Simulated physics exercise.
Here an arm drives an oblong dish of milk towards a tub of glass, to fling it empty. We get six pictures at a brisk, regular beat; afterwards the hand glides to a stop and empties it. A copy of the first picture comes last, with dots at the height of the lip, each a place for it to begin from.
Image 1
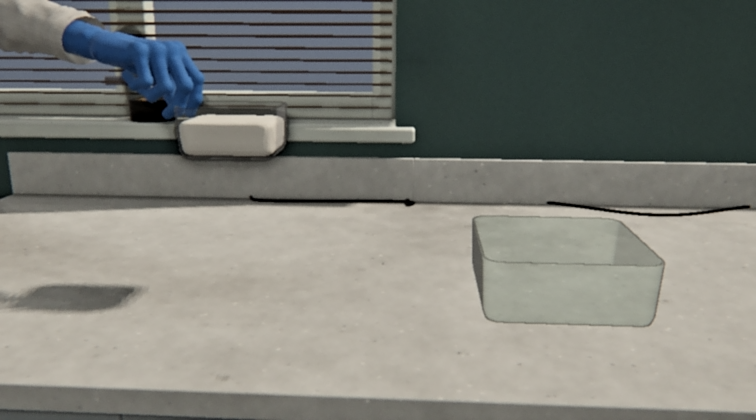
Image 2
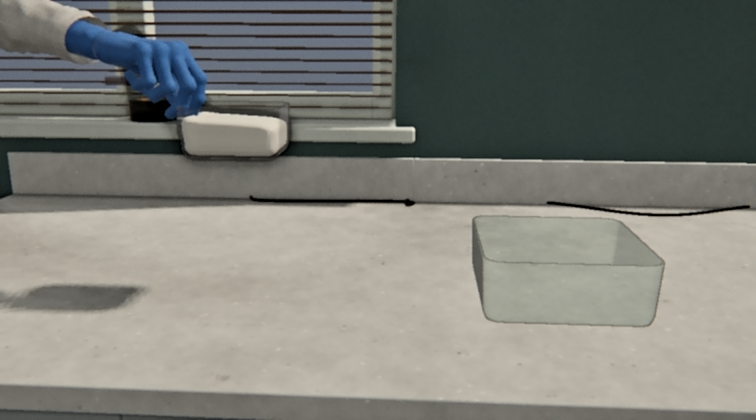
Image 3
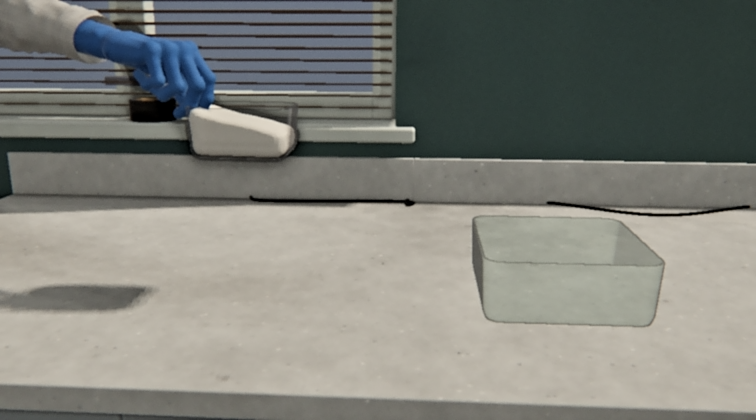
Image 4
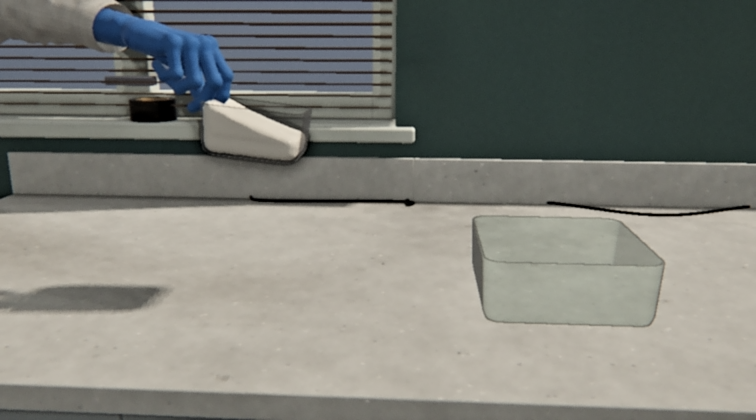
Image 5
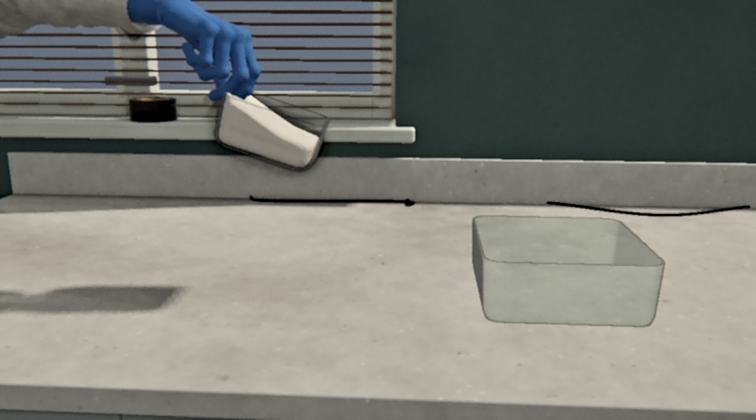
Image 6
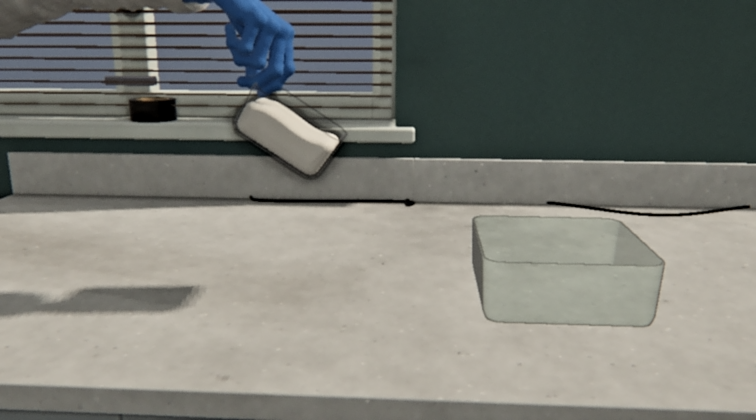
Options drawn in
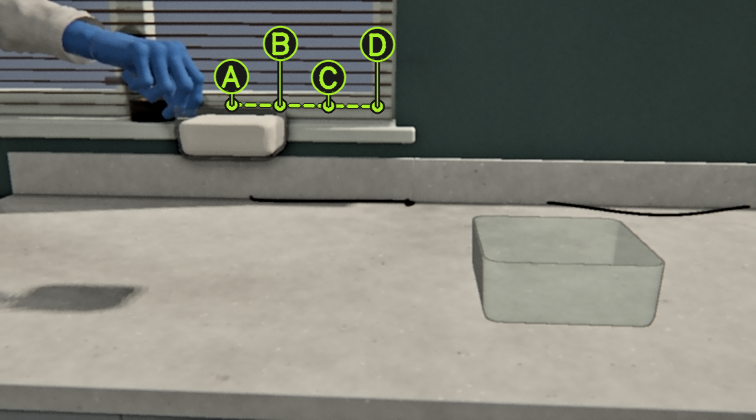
A blue-gloved hand in a pale sleeve holds a small clear oblong dish of white milk at the upper left, above a pale grey stone counter seen from a fixed, slightly raised view. Behind are a dark green wall and a blinded window, with an empty glass tub at right. The hand carries the dish rightward, tilting it down to the right as the milk slants and shifts inside.
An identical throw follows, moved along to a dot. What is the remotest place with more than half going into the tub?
It is C.
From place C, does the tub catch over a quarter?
Yes, clearly.
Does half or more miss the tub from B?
Yes.
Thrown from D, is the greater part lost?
No, not at all.
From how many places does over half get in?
Two.
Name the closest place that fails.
Place B.
In lime, A at (231, 104); B at (280, 105); C at (328, 105); D at (377, 106).
For place A, about 0 % lands in the tub, 100 % falls short.
For place B, about 17 % lands in the tub, 78 % falls short and 5 % goes beside or beyond.
For place C, about 73 % lands in the tub, 12 % falls short and 15 % goes beside or beyond.
For place D, about 73 % lands in the tub, 8 % falls short and 19 % goes beside or beyond.
